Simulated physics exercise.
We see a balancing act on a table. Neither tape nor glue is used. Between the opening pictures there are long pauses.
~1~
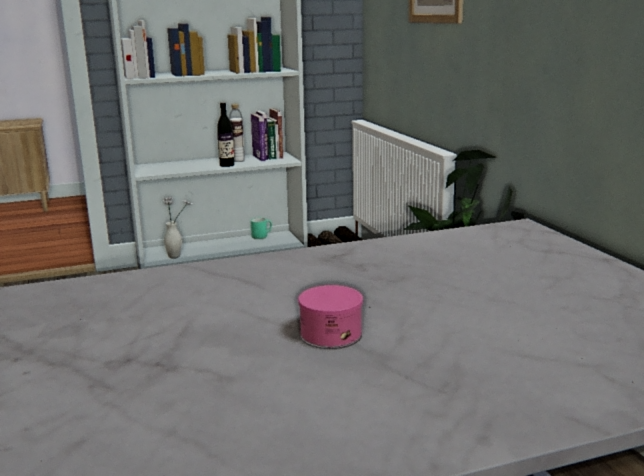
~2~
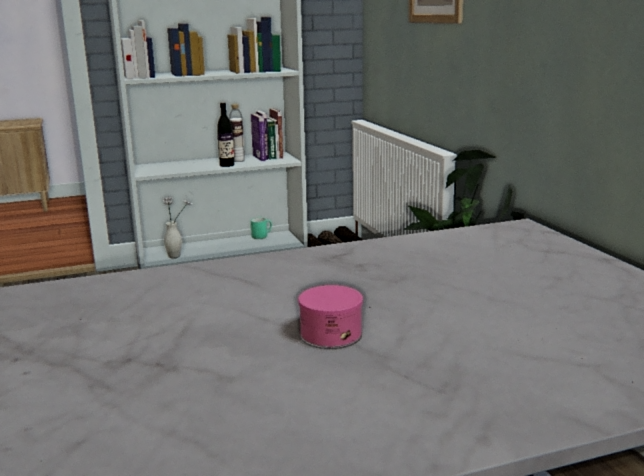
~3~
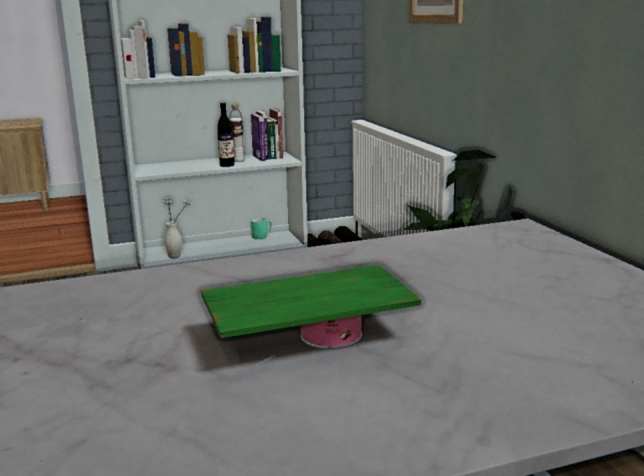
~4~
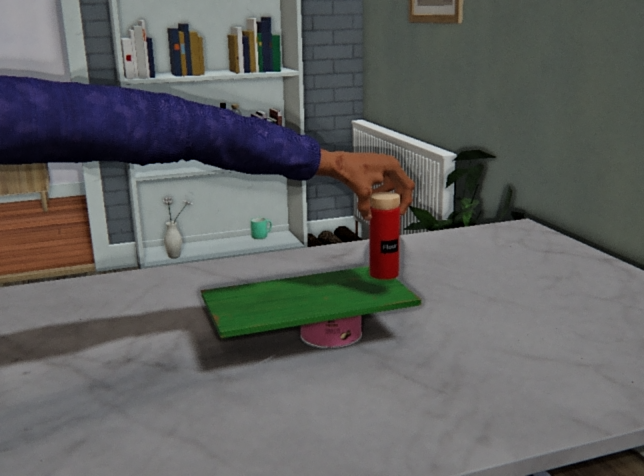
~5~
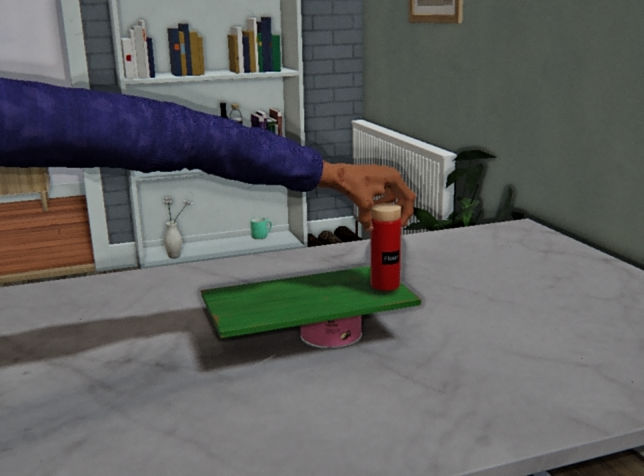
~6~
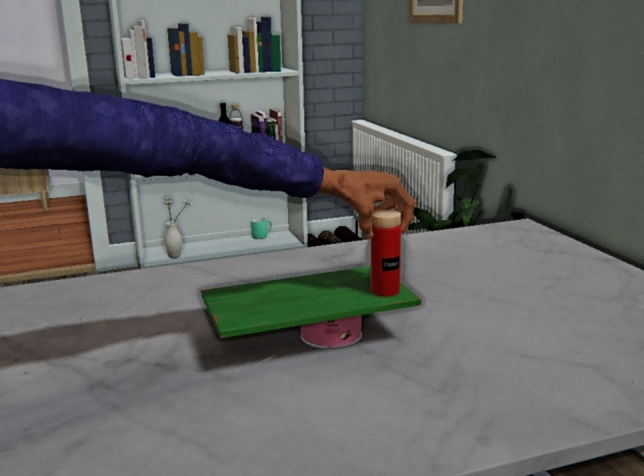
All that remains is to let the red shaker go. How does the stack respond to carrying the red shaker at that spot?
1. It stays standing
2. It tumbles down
It stays standing.
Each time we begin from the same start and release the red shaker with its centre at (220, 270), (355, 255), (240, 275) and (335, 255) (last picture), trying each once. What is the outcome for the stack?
The first time it collapses, the second time it stays standing, the third time it collapses, and the fourth time it stays standing.
Then, 0.30 s after the last picture, nothing has stirred.
Then, 0.70 s after the last picture, red shaker resting near (386, 254).
At rest, all 3 in place. Seen from the same camera at the end, red shaker near (386, 254). The stack holds.
